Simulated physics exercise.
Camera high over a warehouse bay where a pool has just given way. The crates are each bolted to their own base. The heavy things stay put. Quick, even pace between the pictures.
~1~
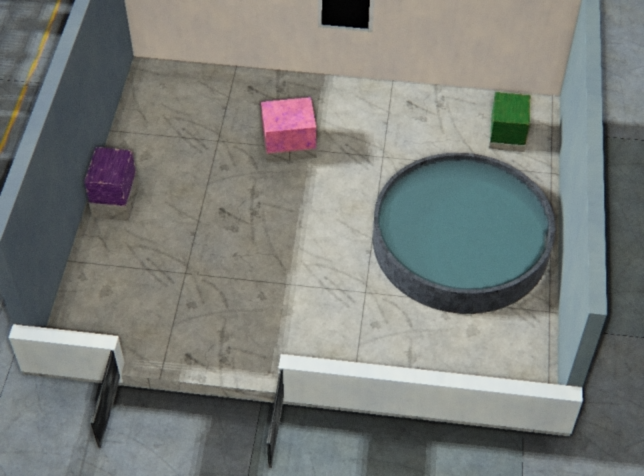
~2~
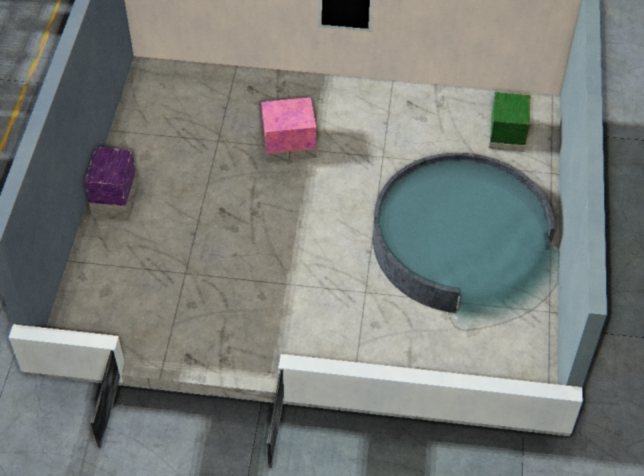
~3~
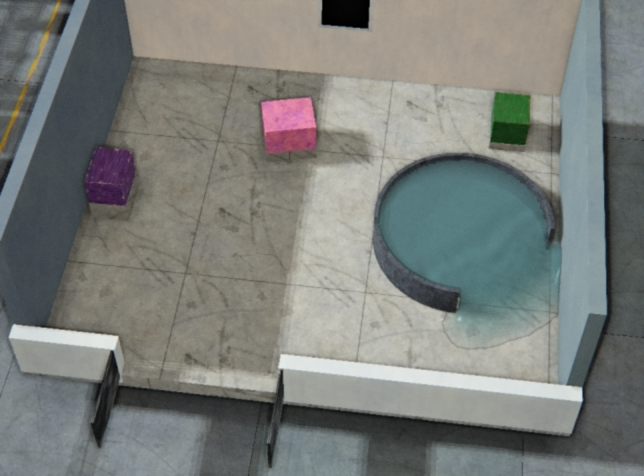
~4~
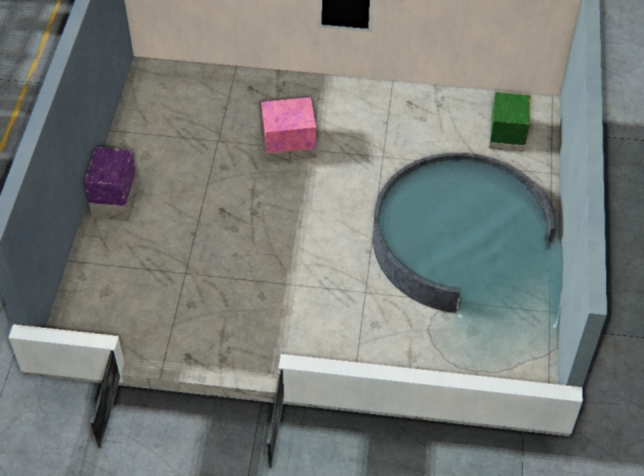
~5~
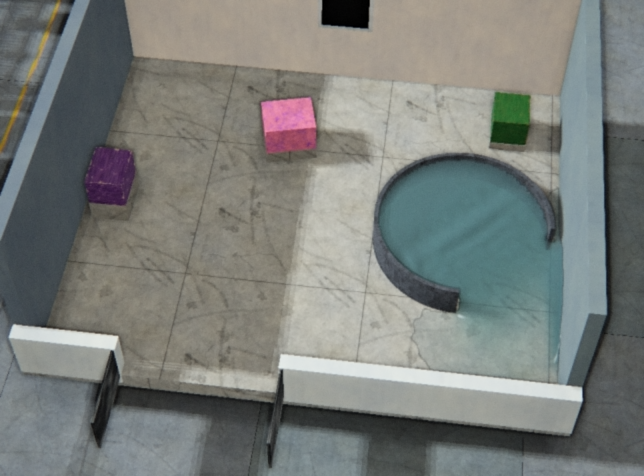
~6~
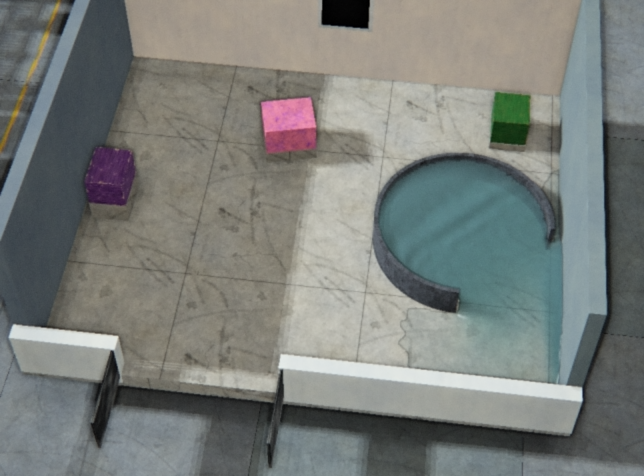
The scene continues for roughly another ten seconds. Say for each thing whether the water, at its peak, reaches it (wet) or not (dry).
Purple crate: Dry; pink crate: Dry; green crate: Dry.
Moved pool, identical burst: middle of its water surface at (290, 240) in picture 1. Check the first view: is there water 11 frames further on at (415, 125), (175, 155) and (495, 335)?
First unwetted; next unwetted; last drenched.
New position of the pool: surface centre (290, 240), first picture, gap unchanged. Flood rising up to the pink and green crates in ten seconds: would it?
Pink crate: Untouched; green crate: Flooded.
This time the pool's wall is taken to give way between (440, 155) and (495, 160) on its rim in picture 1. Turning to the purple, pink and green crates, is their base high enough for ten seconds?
Then the purple crate is untouched, the pink crate is untouched and the green crate gets flooded.
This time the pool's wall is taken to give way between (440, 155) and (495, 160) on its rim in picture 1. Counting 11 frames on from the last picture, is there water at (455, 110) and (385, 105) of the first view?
The first spot is submerged, the second submerged.
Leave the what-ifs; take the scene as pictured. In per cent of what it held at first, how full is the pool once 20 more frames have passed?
Around 44 percent.
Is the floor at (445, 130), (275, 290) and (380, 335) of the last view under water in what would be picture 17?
First spared, second spared, third inundated.
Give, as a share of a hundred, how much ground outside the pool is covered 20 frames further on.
Estimated share: Around 40 %.
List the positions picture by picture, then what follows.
Still water in the pool at (464, 223), in the first picture.
Water pours out at (521, 289) and has run to (557, 249), in the second picture.
Water pours out at (520, 291) and has run to (557, 235), in the third picture.
Water pours out at (520, 292) and has run to (557, 216), in the fourth picture.
Water pours out at (520, 292) and has run to (557, 195), in the fifth picture.
The front is at (558, 177), out from the gap at (520, 292), in the sixth picture.
A moment on, water covers 10 % of the floor; the purple crate not reached, the pink crate not reached, the green crate water round its plinth.
Next, water covers 20 % of the floor; the purple crate not reached, the pink crate not reached, the green crate water round its plinth.
Then, water covers 40 % of the floor; the purple crate not reached, the pink crate not reached, the green crate water round its plinth.
Later, water covers 70 % of the floor; the purple crate water round its plinth, the pink crate water round its plinth, the green crate water round its plinth.
In the end, water covers 90 % of the floor; the purple crate stayed above the water, the pink crate stayed above the water, the green crate stayed above the water.
